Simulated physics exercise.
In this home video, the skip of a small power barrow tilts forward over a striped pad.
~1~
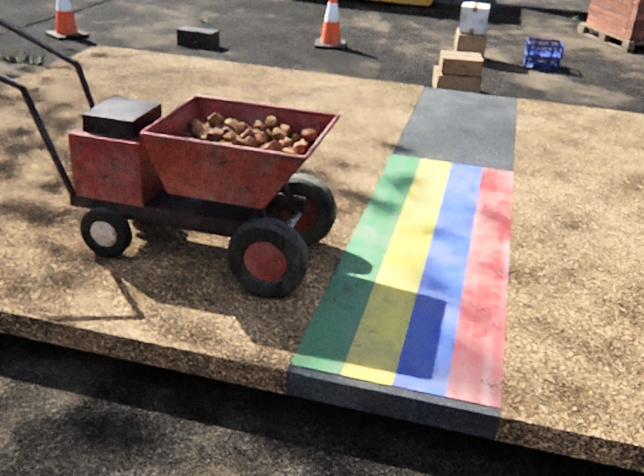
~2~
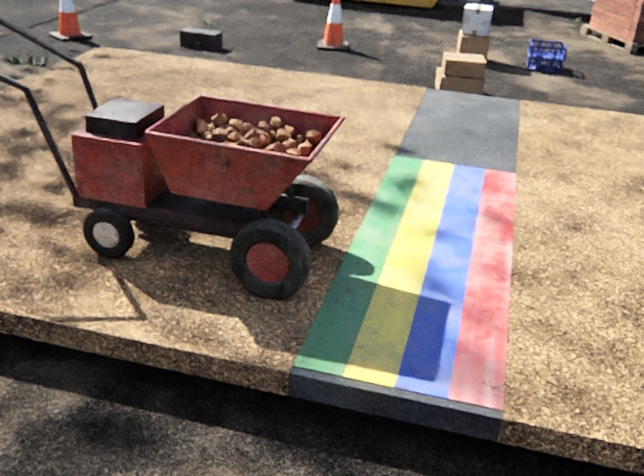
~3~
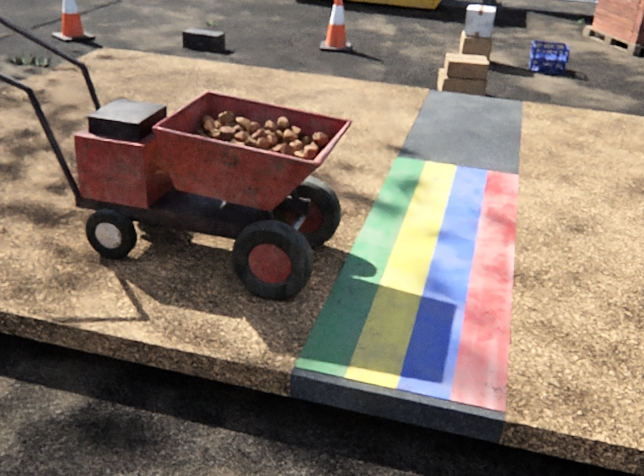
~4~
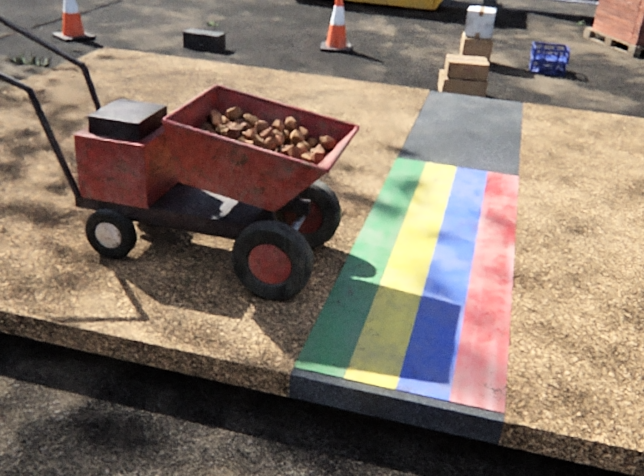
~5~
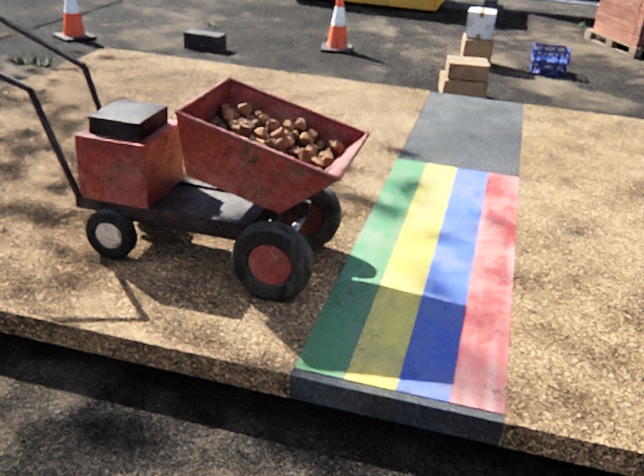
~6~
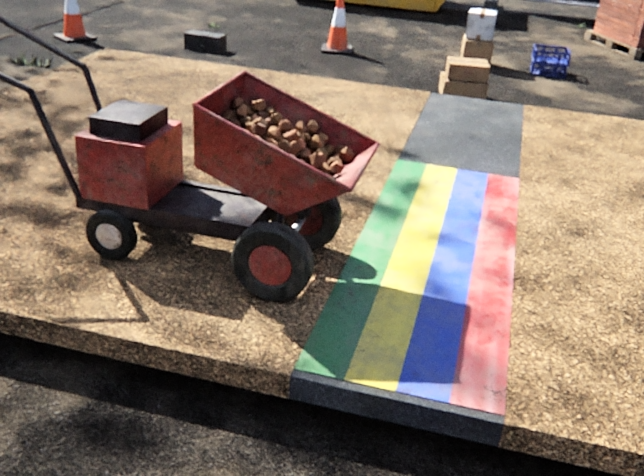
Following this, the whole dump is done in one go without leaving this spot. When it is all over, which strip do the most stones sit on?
On the blue strip.
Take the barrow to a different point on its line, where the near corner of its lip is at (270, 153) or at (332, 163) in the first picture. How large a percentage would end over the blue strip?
The first stopping place yields 20 % and the other yields 40 %.
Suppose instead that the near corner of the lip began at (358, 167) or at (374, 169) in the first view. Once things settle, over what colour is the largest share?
Case 1 - that red strip; case 2 - the red strip.
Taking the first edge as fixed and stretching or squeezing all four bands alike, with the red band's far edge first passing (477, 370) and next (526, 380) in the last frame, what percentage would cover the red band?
First 20 in a hundred, then 20 in a hundred.
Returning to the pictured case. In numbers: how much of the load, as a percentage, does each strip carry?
Per cent of the load - green strip: 0, yellow strip: 25, blue strip: 35, red strip: 20.
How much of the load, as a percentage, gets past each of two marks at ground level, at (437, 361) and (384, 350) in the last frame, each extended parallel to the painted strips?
Around 40 percent for the first and 80 percent for the second.
Soon after the last picture, skip tipped steeply; all in the skip.
A little later, skip tipped right over; about two thirds in the skip; a small part over the yellow strip; about a quarter over the blue strip; a stray few over the red strip.
Later still, skip tipped right over; about a quarter in the skip; a stray few over the green strip; about a quarter over the yellow strip; about a third over the blue strip; about a quarter over the red strip; a small part off the paint.
At rest, skip tipped right over; about a quarter in the skip; a stray few over the green strip; about a quarter over the yellow strip; about a third over the blue strip; about a quarter over the red strip; a small part off the paint.
